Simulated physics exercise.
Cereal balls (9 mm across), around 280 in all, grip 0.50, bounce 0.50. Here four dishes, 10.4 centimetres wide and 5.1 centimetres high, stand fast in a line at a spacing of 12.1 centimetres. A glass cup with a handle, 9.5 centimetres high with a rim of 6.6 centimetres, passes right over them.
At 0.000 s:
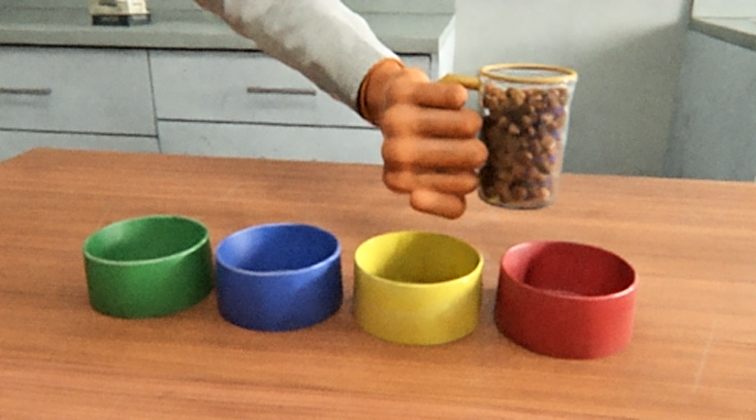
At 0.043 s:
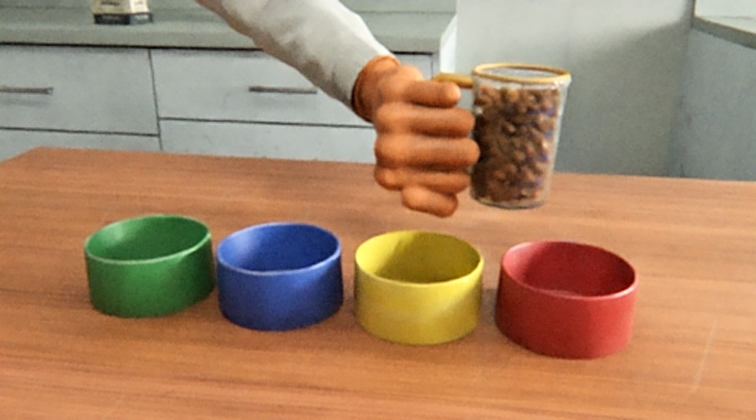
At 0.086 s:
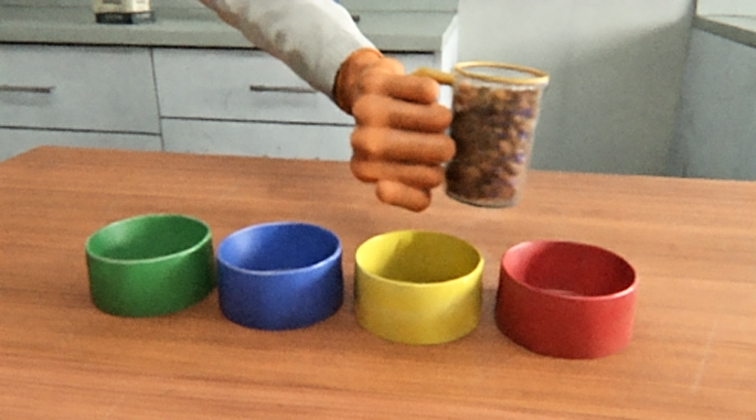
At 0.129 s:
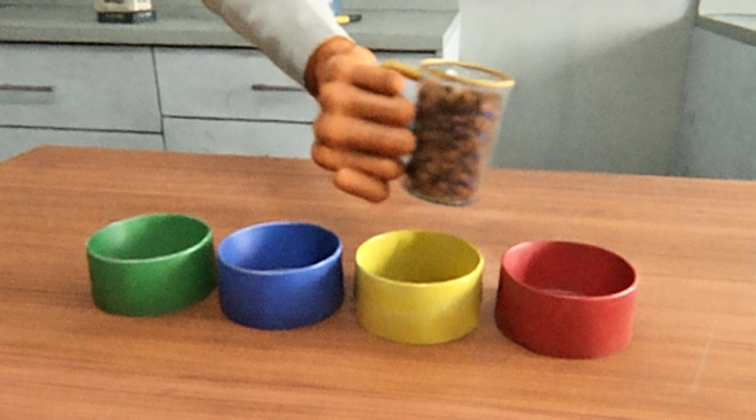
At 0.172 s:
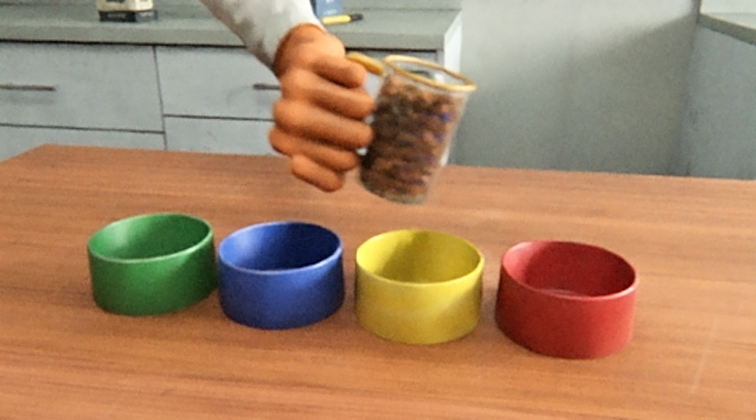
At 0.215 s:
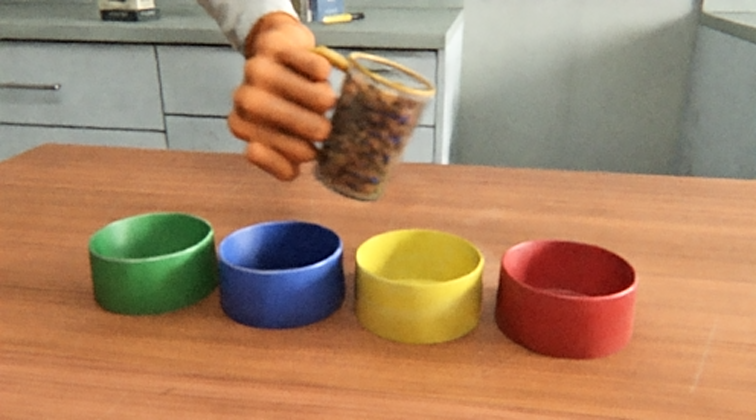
A gloved orange hand holds a clear, gold-rimmed cup of brown cereal balls above a wooden table, seen from the front and slightly above in a room with pale drawers and grey counters. Four round dishes stand in a row beneath, green, blue, yellow and red from left to right. The hand carries the cup leftward from near the red dish, gradually tilting it rightward, while the dishes and camera stay still.
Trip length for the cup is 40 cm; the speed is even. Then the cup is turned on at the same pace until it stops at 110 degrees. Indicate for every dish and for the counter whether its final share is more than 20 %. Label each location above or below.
Labels - red dish: Below, blue dish: Below, green dish: Above, yellow dish: Below, counter: Below.
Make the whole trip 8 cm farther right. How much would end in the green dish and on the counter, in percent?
In that case, green: 10; counter: 60.
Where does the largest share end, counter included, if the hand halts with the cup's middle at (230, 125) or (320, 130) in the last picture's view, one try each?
First try: Blue; second try: Yellow.
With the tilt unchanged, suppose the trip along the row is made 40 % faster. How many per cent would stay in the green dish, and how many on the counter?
Shares: Green 100, counter 0.
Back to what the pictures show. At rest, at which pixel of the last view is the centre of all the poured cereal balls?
Once everything settles, the centre is around (154, 263).
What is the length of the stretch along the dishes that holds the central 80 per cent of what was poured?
Close to 6 centimetres along the dishes.
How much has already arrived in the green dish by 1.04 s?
I'd put it at about 35 % by that time.
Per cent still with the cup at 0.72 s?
Around 100 percent.
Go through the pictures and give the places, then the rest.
Cup at (522, 136), tilt 0 degrees, lip at (574, 74), moved 0.0 cm; middle of the pieces at (527, 136); red dish at (568, 267); yellow dish at (418, 257); blue dish at (278, 247); green dish at (147, 238), in the first picture.
Cup at (514, 136), tilt 1 degrees, lip at (567, 75), moved 0.6 cm; middle of the pieces at (519, 136), in the second picture.
Cup at (491, 135), tilt 4 degrees, lip at (546, 77), moved 2.3 cm; middle of the pieces at (496, 136), in the third picture.
Cup at (453, 134), tilt 10 degrees, lip at (511, 82), moved 5.2 cm; middle of the pieces at (457, 134), in the fourth picture.
Cup at (411, 132), tilt 16 degrees, lip at (471, 87), moved 8.5 cm; middle of the pieces at (415, 133), in the fifth picture.
Cup at (369, 130), tilt 22 degrees, lip at (432, 92), moved 11.8 cm; middle of the pieces at (374, 132); red dish at (568, 267); yellow dish at (419, 256); blue dish at (281, 245); green dish at (152, 235). The cup turns about 145 degrees a second and travels 76 cm a second, in the sixth picture.
After 0.52 s, tilt 66 degrees; cup holds 100 %.
Then, at 0.72 s, tilt 94 degrees; cup holds 100 %.
After 1.04 s, tilt 110 degrees; cup holds 60 %, green 35 %.
In the end, at 2.5 s, red 0 %, blue 0 %, green 100 %, yellow 0 %, counter 0 %.
